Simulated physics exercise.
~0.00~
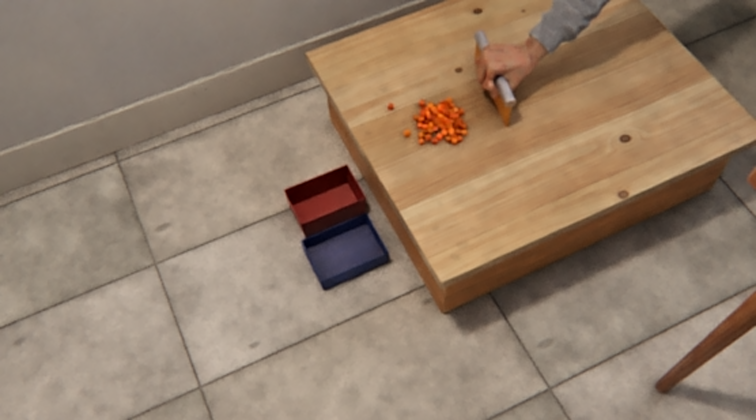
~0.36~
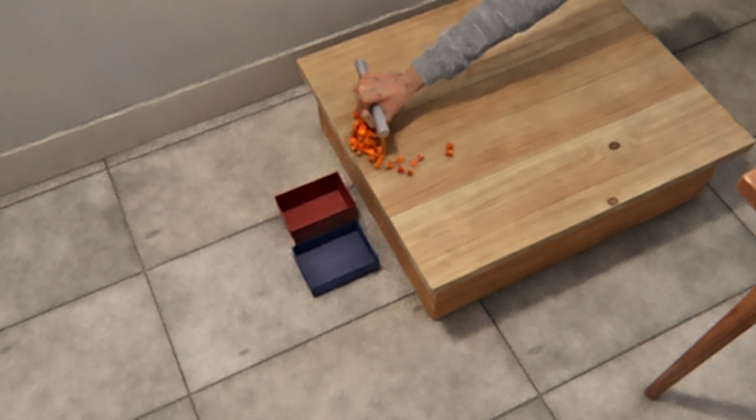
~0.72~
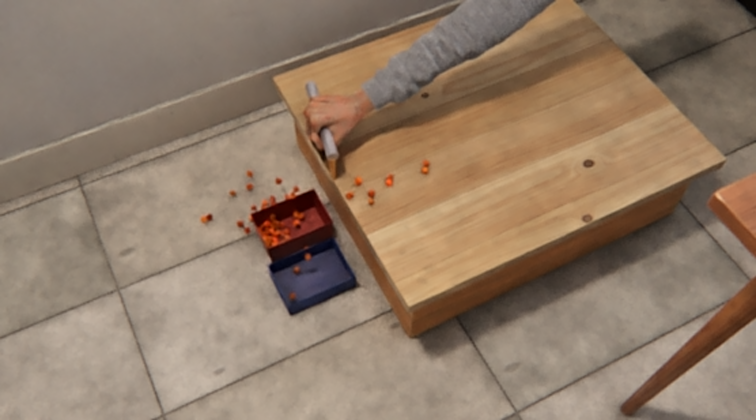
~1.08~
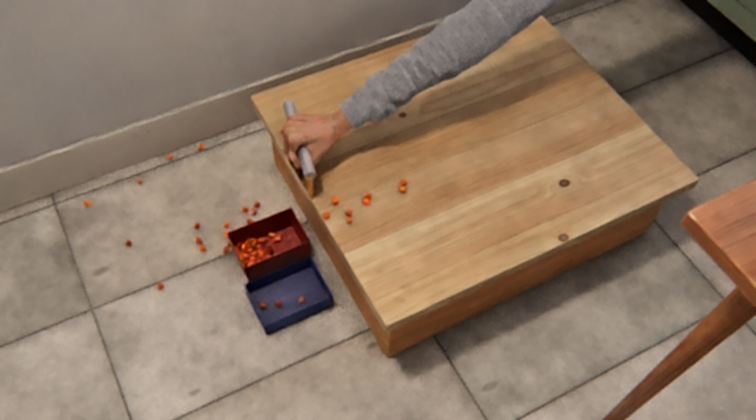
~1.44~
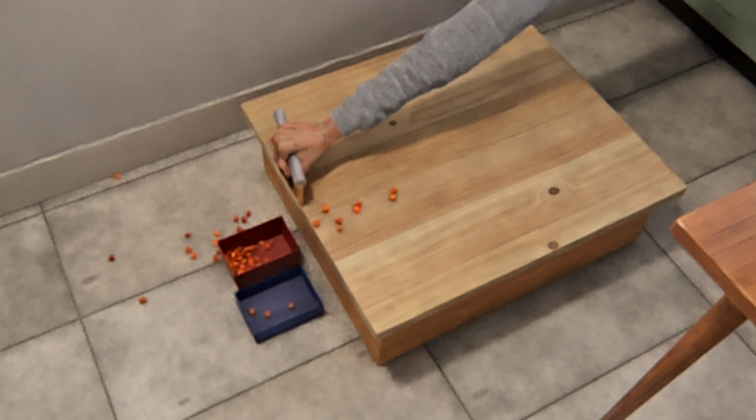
A hand pushed a scraper left across a low wooden table, driving a pile of small orange carrot pieces over the edge; most landed in the red tin, a few in the blue one, many scattered on the floor, and some stayed on top.
